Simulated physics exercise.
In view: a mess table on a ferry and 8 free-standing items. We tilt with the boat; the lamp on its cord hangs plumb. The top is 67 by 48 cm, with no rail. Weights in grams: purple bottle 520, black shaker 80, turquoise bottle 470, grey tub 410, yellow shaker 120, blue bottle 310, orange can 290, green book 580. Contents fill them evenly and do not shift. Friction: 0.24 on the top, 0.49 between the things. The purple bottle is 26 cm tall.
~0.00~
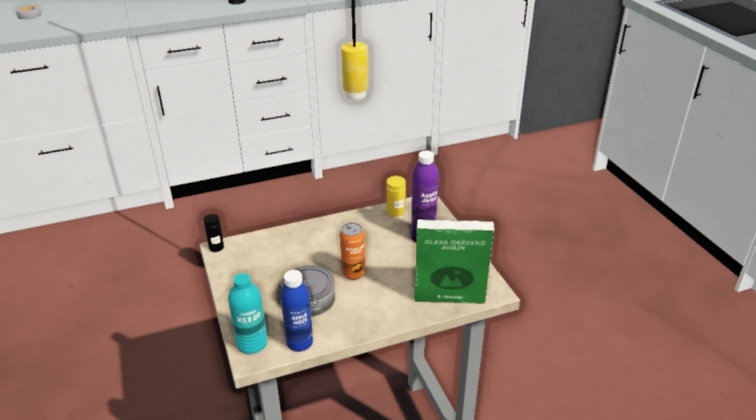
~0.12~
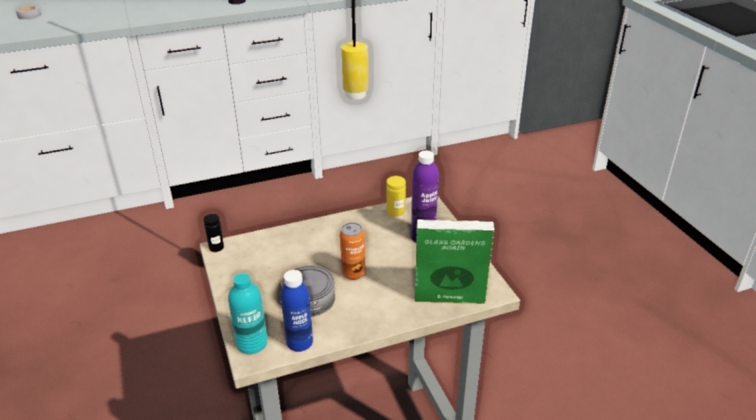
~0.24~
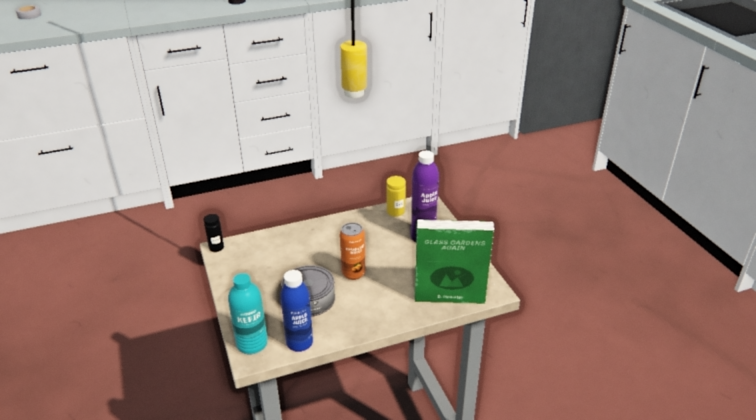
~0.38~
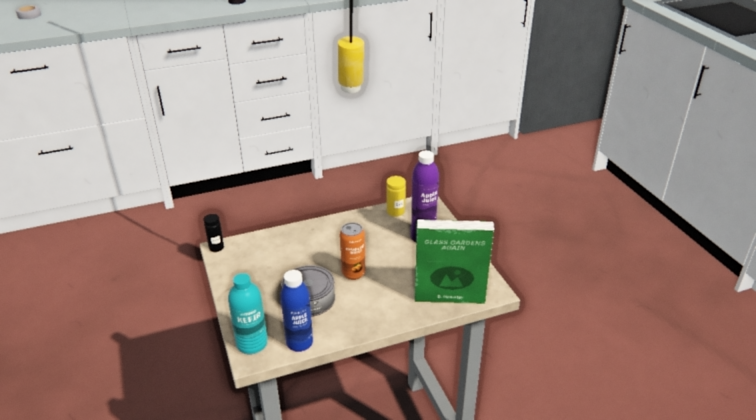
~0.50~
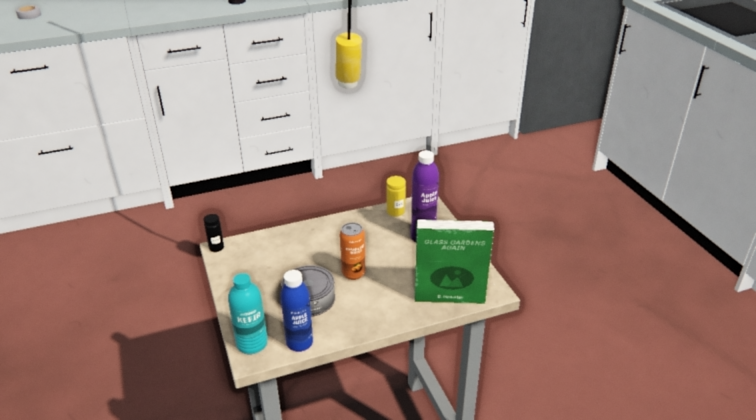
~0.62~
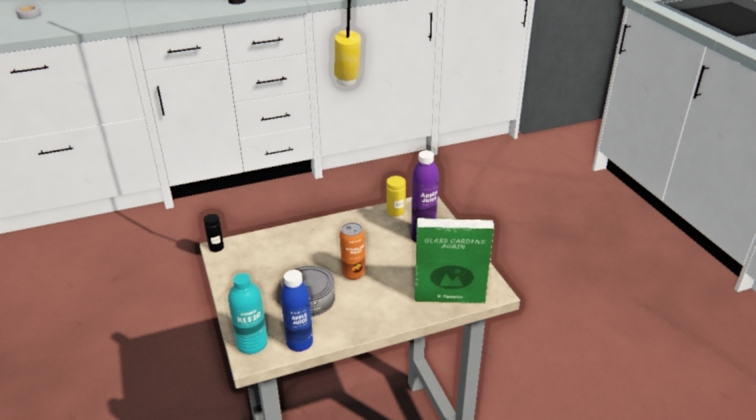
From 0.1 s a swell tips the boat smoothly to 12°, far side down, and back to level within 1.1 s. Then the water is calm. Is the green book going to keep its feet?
The green book falls over.
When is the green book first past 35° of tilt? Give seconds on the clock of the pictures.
At about 0.9 s.
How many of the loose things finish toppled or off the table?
1 of them.
After 0.92 s, boat heeled 6°, far side down; green book tipped 36° from how it sat near (451, 249).
After 1.12 s, boat level; green book on its side near (447, 263); purple bottle slid 5 cm.
At rest (1.7 s), tipped over on the table, green book; not toppled but over 5 cm from the start, purple bottle; the other 6 in place, give or take 5 cm. In the last view, green book near (447, 263).
